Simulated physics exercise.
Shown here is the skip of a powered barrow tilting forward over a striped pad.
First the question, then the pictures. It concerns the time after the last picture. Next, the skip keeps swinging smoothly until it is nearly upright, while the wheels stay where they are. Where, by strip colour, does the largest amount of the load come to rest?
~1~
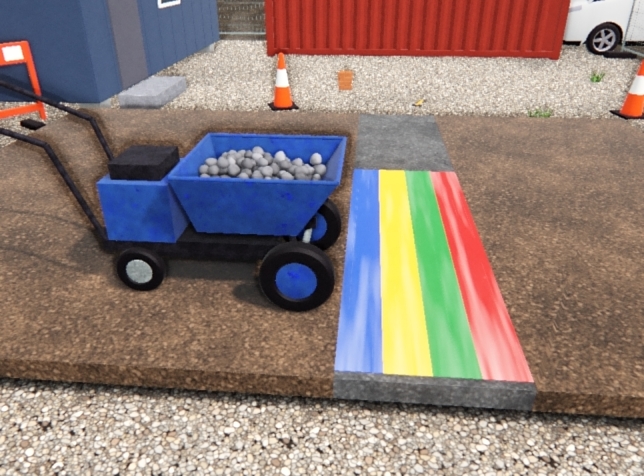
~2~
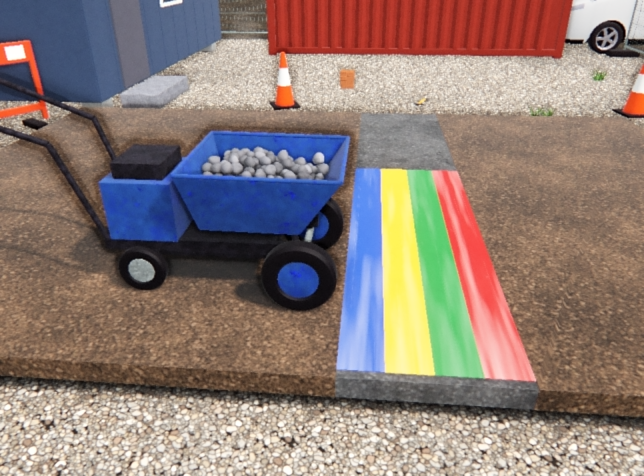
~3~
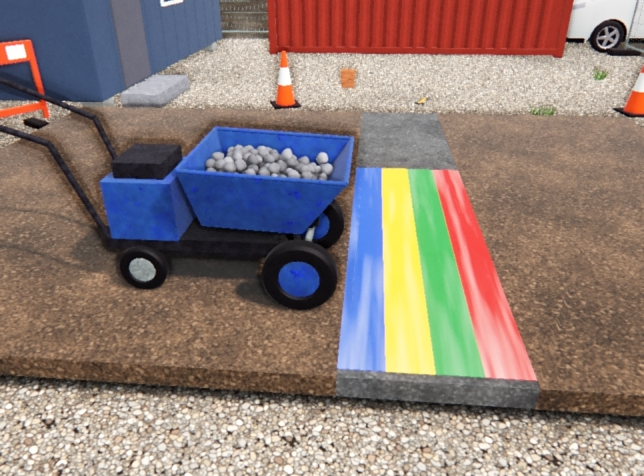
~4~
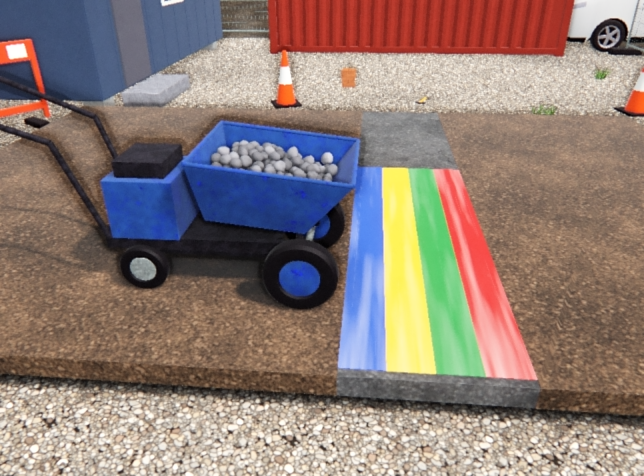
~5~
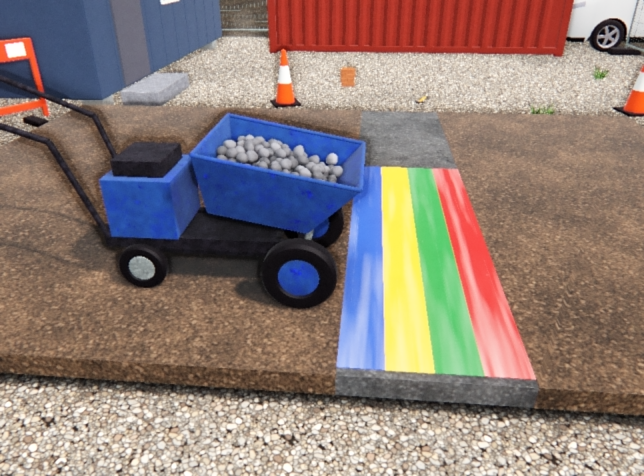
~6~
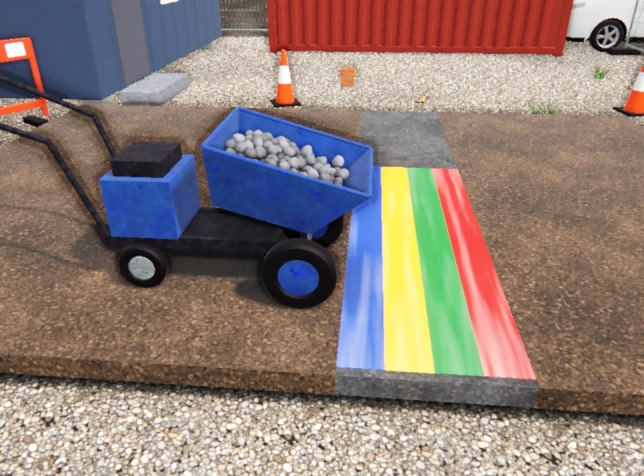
On the green strip.
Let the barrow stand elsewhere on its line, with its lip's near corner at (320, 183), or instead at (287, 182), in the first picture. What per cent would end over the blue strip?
Roughly 0 per cent, and 10 per cent.
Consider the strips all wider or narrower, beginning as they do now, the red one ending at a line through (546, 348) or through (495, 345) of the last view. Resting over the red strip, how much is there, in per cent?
I'd say about 20 % for the first and about 20 % for the second.
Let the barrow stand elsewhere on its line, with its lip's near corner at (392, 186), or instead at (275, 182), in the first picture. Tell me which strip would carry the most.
At the first spot the red one, at the second that yellow strip.
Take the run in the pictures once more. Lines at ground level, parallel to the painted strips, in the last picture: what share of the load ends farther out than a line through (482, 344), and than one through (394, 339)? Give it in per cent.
Near 30 % and near 80 %, in that order.
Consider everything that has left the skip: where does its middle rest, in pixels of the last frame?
Centre at rest, last view: Approx. (453, 276).
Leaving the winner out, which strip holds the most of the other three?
Rank two: The red one.
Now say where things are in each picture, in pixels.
In the first picture, lip of the skip at (337, 184), level; top of the load at (246, 174), round cobbles; blue strip at (360, 336); yellow strip at (405, 339); green strip at (451, 341); red strip at (497, 344).
In the second picture, lip of the skip at (341, 183), level; top of the load at (249, 172).
In the third picture, lip of the skip at (346, 184), tipped barely; top of the load at (252, 160).
In the fourth picture, lip of the skip at (353, 187), tipped a little; top of the load at (246, 162).
In the fifth picture, lip of the skip at (360, 191), tipped a little; top of the load at (251, 157).
In the sixth picture, lip of the skip at (369, 197), tipped clearly; top of the load at (258, 154); blue strip at (362, 333); yellow strip at (407, 336); green strip at (453, 338); red strip at (499, 341).
Soon, skip tipped steeply; all in the skip.
A while on, skip tipped right over; most in the skip; a stray few over the yellow strip; a small part over the green strip; a stray few over the red strip.
Towards the end, skip tipped right over; about a quarter in the skip; a small part over the yellow strip; about a third over the green strip; about a quarter over the red strip; a small part off the paint.
Finally, skip tipped right over; about a quarter in the skip; none over the blue strip; a small part over the yellow strip; about a third over the green strip; about a quarter over the red strip; a small part off the paint.
